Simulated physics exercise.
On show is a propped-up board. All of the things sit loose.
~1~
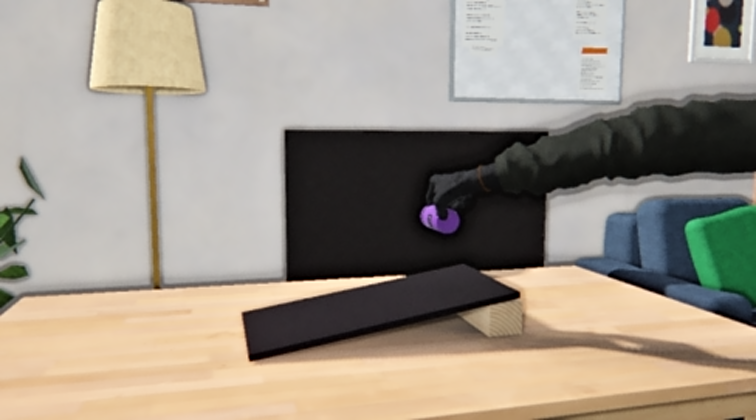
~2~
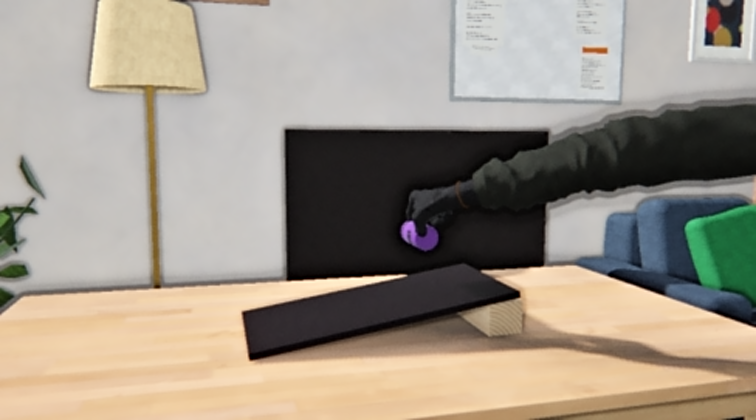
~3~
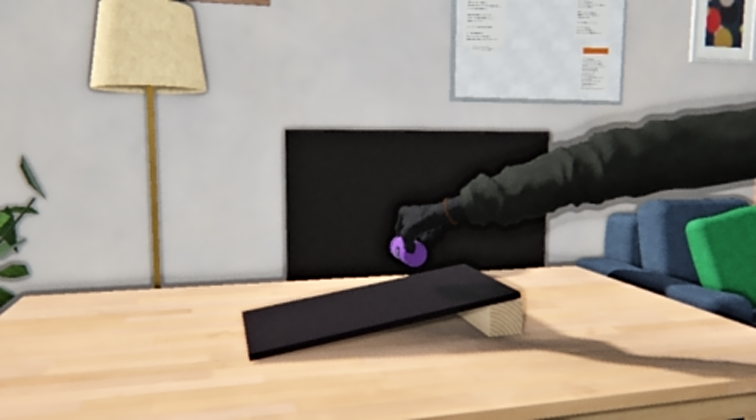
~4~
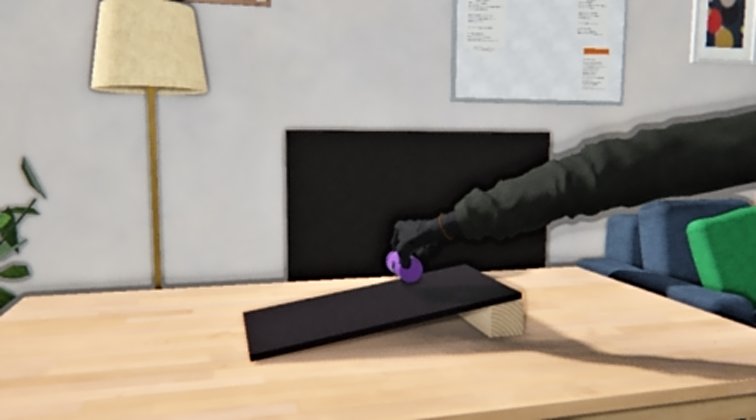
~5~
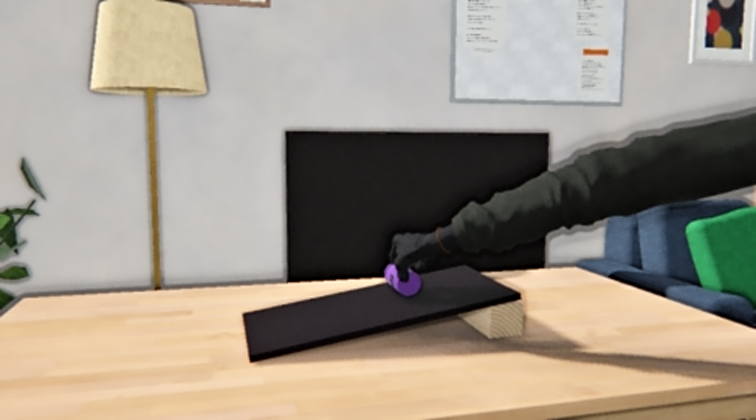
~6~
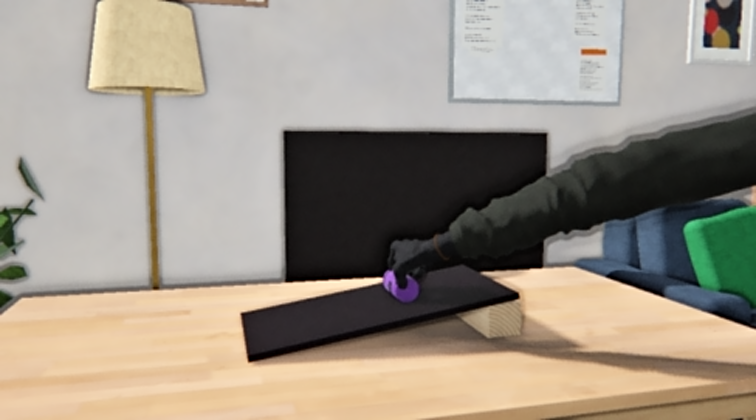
Gloved hand in a dark sleeve lowering a small purple object leftward and down onto a black board propped on a block.
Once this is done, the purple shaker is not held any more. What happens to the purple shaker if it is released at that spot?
It moves down the slope.
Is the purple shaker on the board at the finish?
Off the top.
Then, 1.10 s later than the last frame, purple shaker now off the board.
Then, 1.90 s later than the last frame, things are still on the move.
When it is over, off the board, purple shaker. The purple shaker slides or rolls down.
